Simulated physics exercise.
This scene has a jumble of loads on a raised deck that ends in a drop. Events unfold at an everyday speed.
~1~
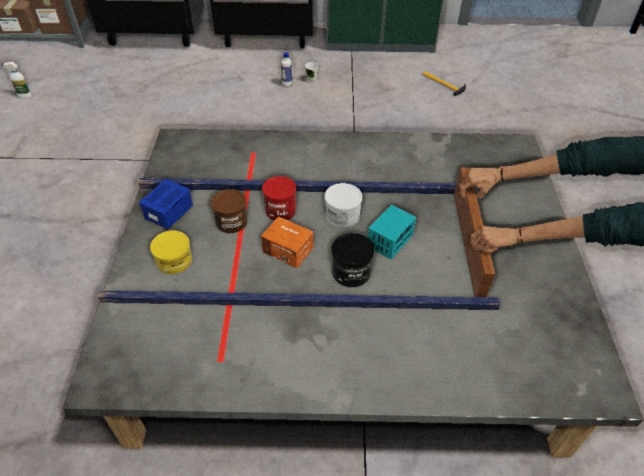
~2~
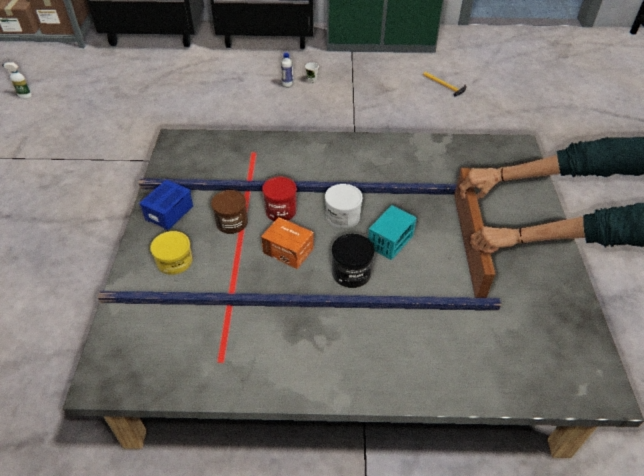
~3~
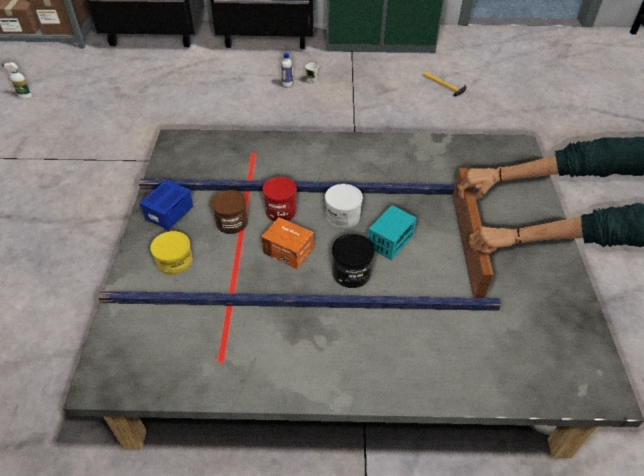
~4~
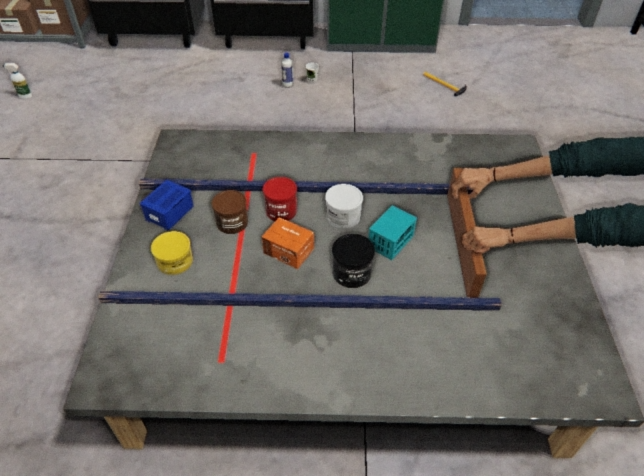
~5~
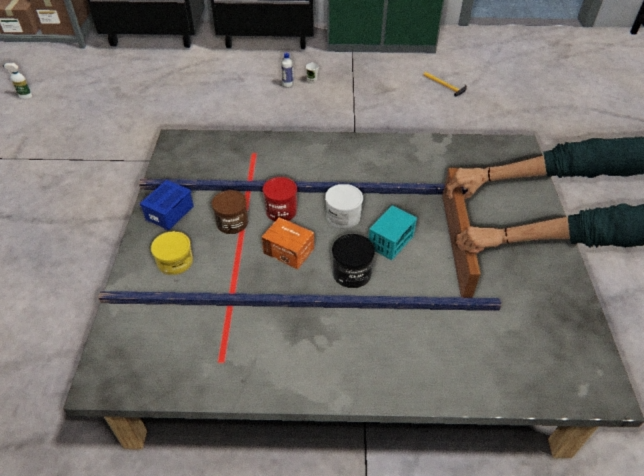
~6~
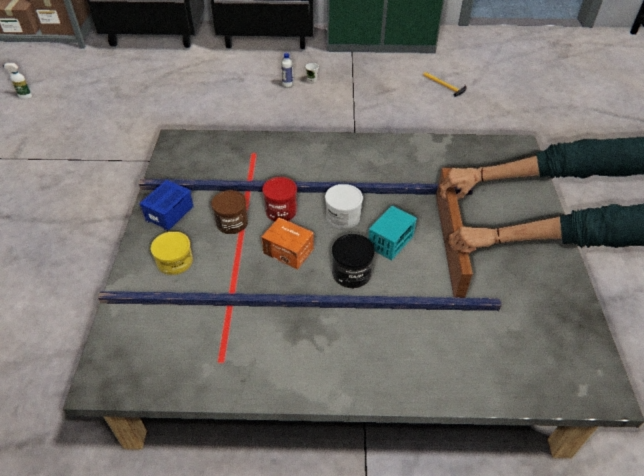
Two hands in dark green sleeves slide a reddish-brown plank slowly and slightly leftward across a grey tabletop, seen from a fixed, raised view in a room with a pale floor. Between two dark blue rails sit blue, orange and turquoise boxes and yellow, brown, red, white and black tubs, with red tape crossing near the left. The objects ahead of the plank stay still, untouched.
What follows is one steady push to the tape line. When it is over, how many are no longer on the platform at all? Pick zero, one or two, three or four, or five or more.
The answer is zero.
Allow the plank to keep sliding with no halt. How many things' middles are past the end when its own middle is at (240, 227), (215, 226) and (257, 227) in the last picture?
Place by place, 0, 0 and 0.
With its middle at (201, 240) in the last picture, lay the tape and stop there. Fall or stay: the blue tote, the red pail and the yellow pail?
Going one by one, the blue tote goes down, the red pail is still up, the yellow pail goes down.
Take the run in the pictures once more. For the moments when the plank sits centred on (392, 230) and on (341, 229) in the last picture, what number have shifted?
First 1, after that 4.
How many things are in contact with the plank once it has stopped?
The number is 3.
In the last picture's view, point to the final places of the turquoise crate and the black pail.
Answer: First (225, 231), after that (213, 260).
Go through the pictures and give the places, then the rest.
Blue tote (167, 205); yellow pail (172, 253); brown pail (230, 212); plank (472, 230); tape (240, 240), in the first picture.
Yellow pail (172, 253); orange box (288, 243), in the second picture.
Brown pail (230, 212); plank (471, 231), in the third picture.
Blue tote (168, 205); red pail (281, 200), in the fourth picture.
Yellow pail (173, 254); turquoise crate (392, 233), in the fifth picture.
Blue tote (168, 205); yellow pail (173, 254); brown pail (231, 213); plank (452, 231); tape (240, 241), in the sixth picture.
A little later, none off yet; blue tote at rest near (168, 205); yellow pail at rest near (173, 254); brown pail at rest near (231, 213).
When it is over, the number that fall off is zero.
